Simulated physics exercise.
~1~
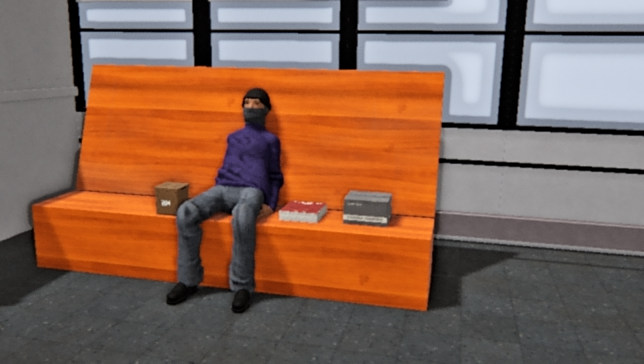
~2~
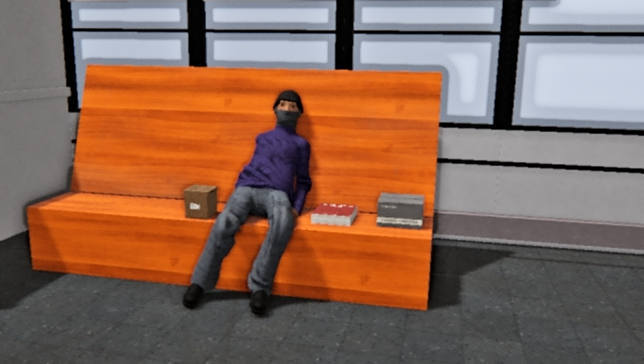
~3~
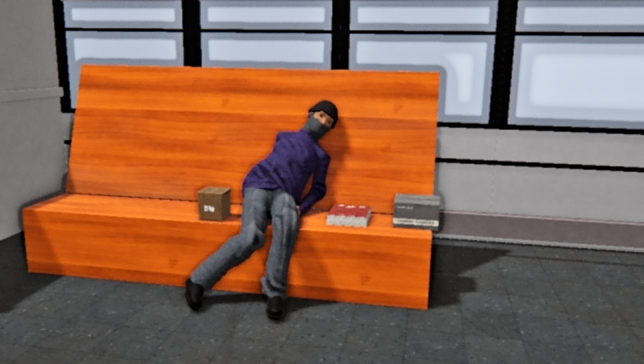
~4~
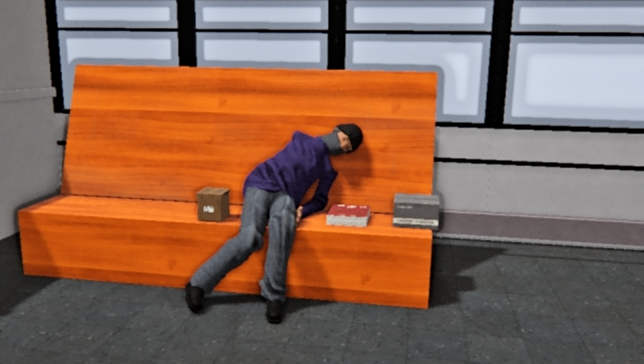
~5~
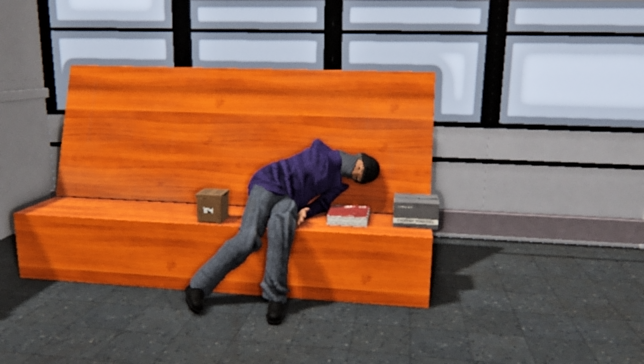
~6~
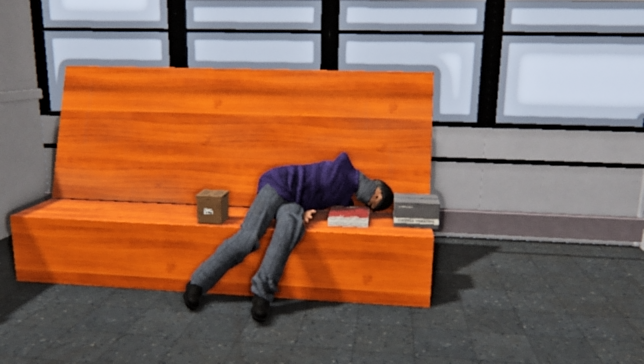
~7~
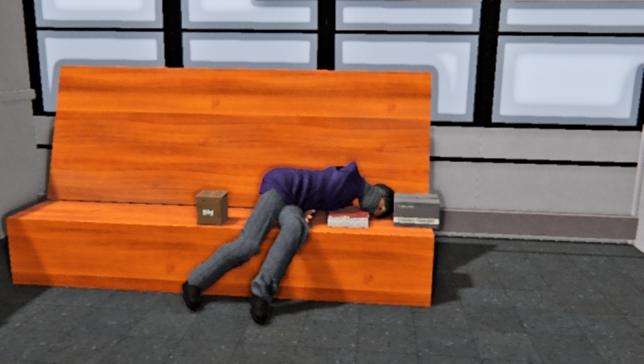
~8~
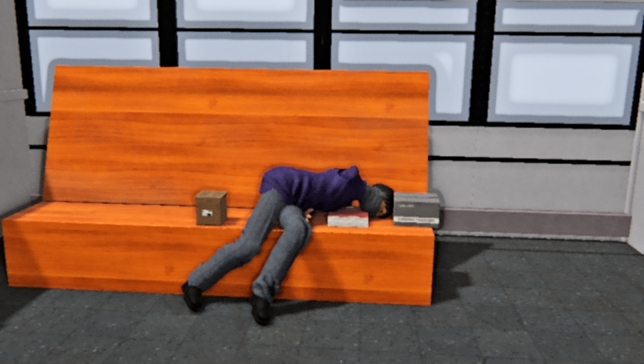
A limp sleeper in a dark cap, face covering, purple top and grey trousers sits on a long orange bench before pale panels, seen from the front by a camera drifting slightly sideways. A brown box rests to the left, with a red-and-white item and a grey carton to the right. The sleeper and all three items slide a short way right along the seat. The items stop, and the sleeper tips right, arms loose, head sinking toward the carton. Finally the sleeper lies slumped sideways, hips and all three items still on the bench.
